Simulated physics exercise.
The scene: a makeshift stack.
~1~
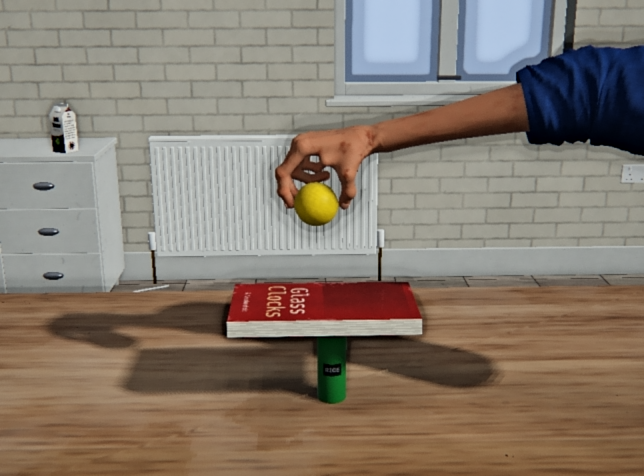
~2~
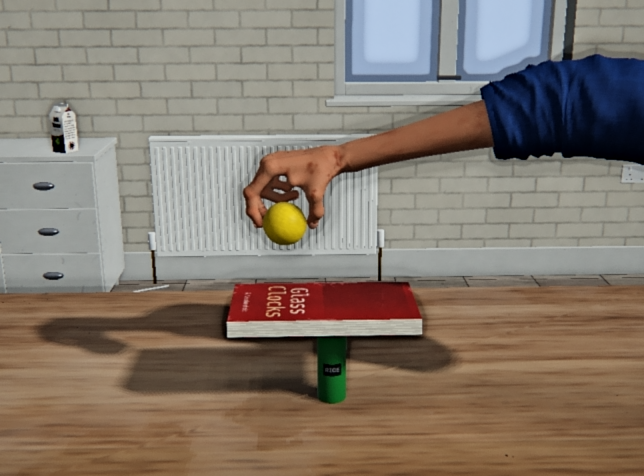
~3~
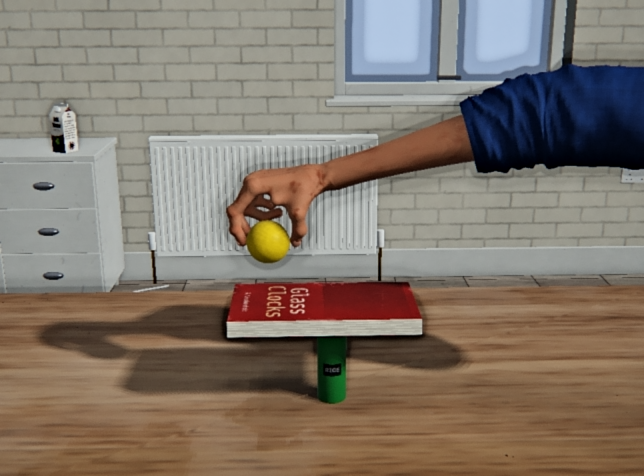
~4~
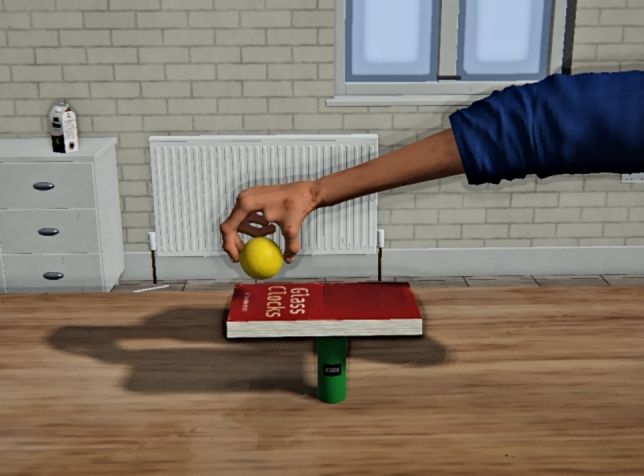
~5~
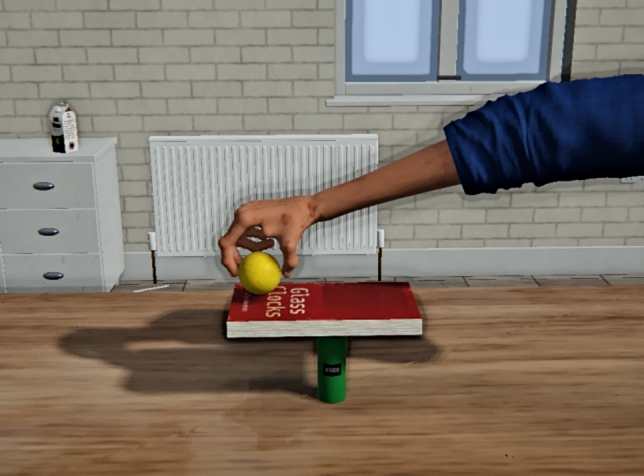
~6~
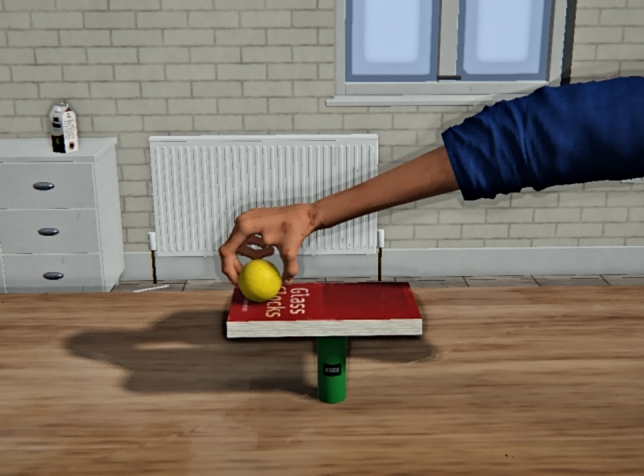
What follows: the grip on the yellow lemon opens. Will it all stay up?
Here the stack loses its balance.
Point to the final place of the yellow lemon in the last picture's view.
Around (206, 380).
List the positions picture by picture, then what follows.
On its way; yellow lemon (316, 205); green shaker (332, 357), in the first frame.
On its way; yellow lemon (285, 224); green shaker (332, 357), in the second frame.
On its way; yellow lemon (268, 242); green shaker (332, 357), in the third frame.
On its way; yellow lemon (262, 259); green shaker (332, 357), in the fourth frame.
On its way; yellow lemon (260, 273); green shaker (332, 357), in the fifth frame.
In place under the hand; yellow lemon (260, 281); green shaker (332, 357), in the sixth frame.
Then, 0.50 s after the last picture, yellow lemon now fallen; red book tipped 47° from how it was.
Then, 0.70 s after the last picture, red book now fallen; green shaker tipped 22° from how it was.
Then, 0.90 s after the last picture, green shaker now fallen.
By the end, fallen, green shaker, red book and yellow lemon. Seen from the same camera at the end, yellow lemon near (205, 380). The stack comes apart.
